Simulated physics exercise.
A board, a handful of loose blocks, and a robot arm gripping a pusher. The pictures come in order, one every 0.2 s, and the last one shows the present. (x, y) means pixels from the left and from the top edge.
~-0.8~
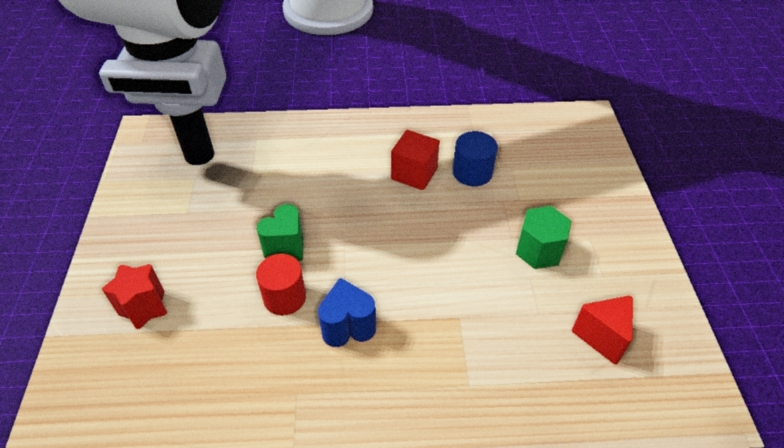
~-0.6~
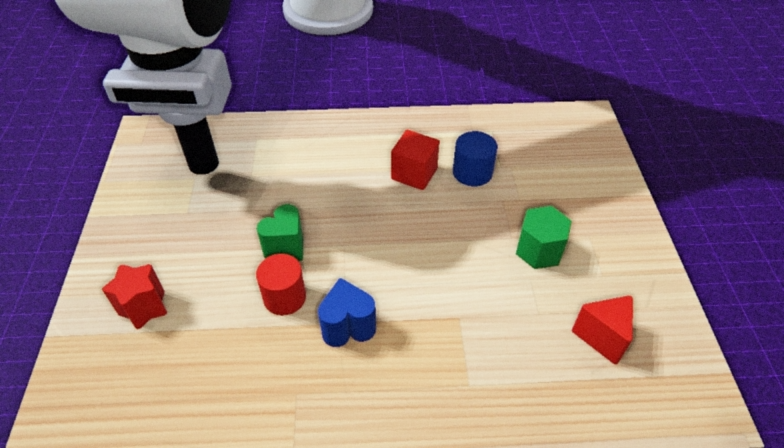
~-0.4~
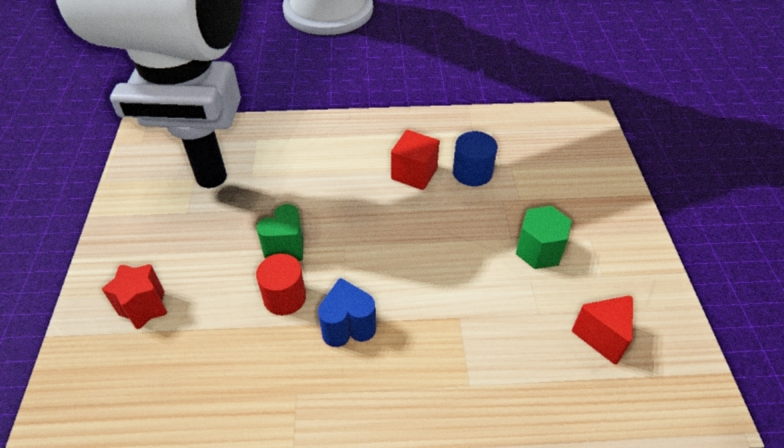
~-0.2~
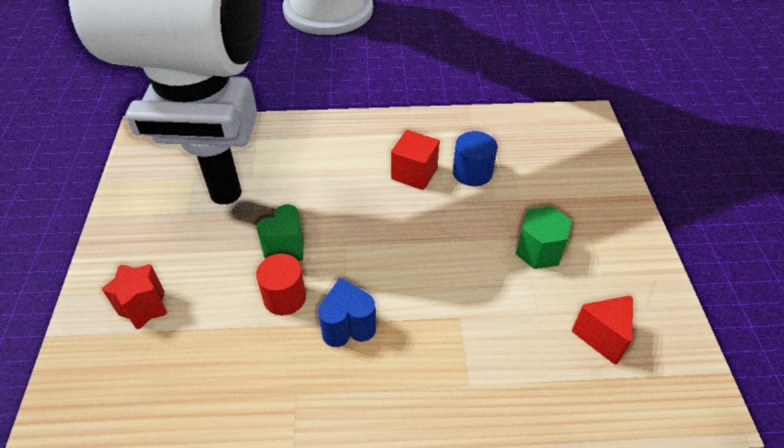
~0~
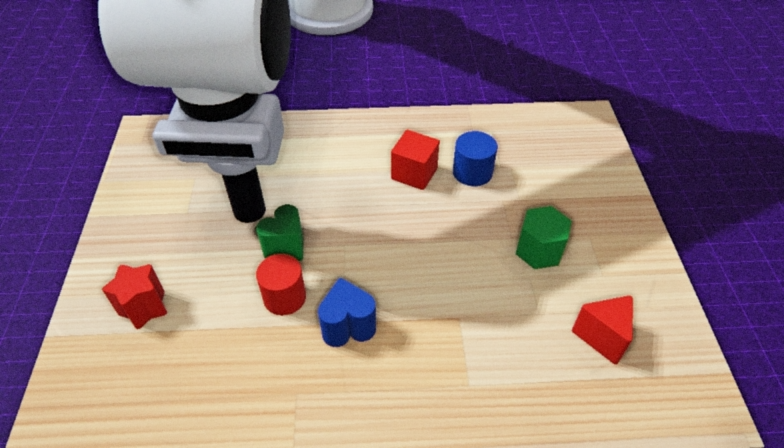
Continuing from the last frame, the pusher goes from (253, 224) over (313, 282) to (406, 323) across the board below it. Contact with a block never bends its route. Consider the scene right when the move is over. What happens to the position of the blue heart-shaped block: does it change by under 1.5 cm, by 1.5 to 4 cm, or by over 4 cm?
1.5 to 4 cm.
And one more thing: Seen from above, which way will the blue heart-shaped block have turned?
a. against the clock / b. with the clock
It's b.
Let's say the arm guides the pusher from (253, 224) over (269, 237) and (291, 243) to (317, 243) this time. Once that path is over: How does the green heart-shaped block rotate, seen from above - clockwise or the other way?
That block twists clockwise.
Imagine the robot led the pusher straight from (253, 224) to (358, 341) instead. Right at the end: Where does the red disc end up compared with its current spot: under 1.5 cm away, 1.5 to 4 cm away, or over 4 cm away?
It falls in the 1.5 to 4 cm band.
On the path given first. One third of the way, pusher at (290, 250); red disc at (281, 279); green heart-shaped block at (315, 248), turned 15° anticlockwise.
Two thirds of the way, pusher at (339, 288); red disc at (285, 287); green heart-shaped block at (372, 275), turned 40° anticlockwise; blue heart-shaped block at (364, 315), turned 60° clockwise.
At the end, pusher at (406, 311); red disc at (285, 287); green heart-shaped block at (434, 280), turned 80° anticlockwise; blue heart-shaped block at (374, 326), turned 80° clockwise.
